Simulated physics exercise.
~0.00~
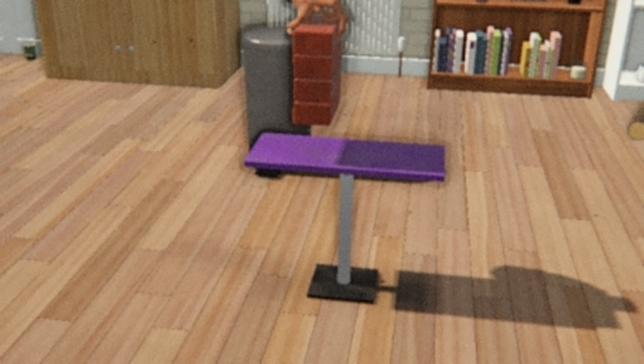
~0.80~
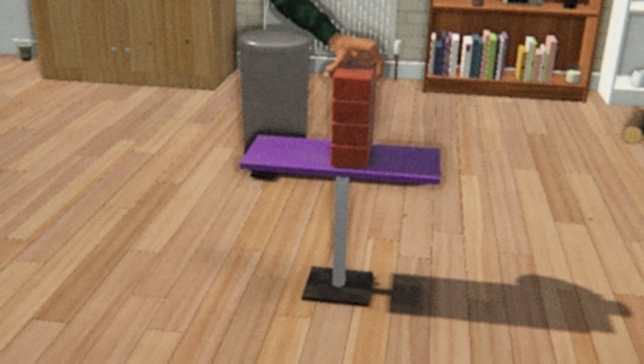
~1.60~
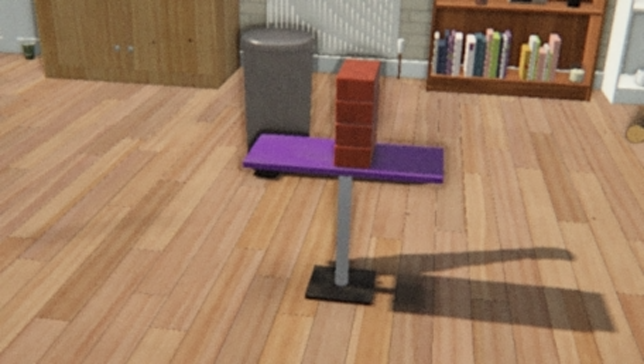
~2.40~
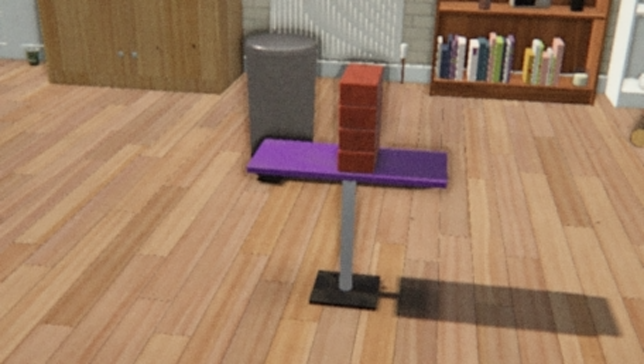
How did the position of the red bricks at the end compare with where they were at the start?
At the start the bricks were held up by a hand over the left part of the purple table. By the end they were lower and further right, standing on the tabletop near its middle.
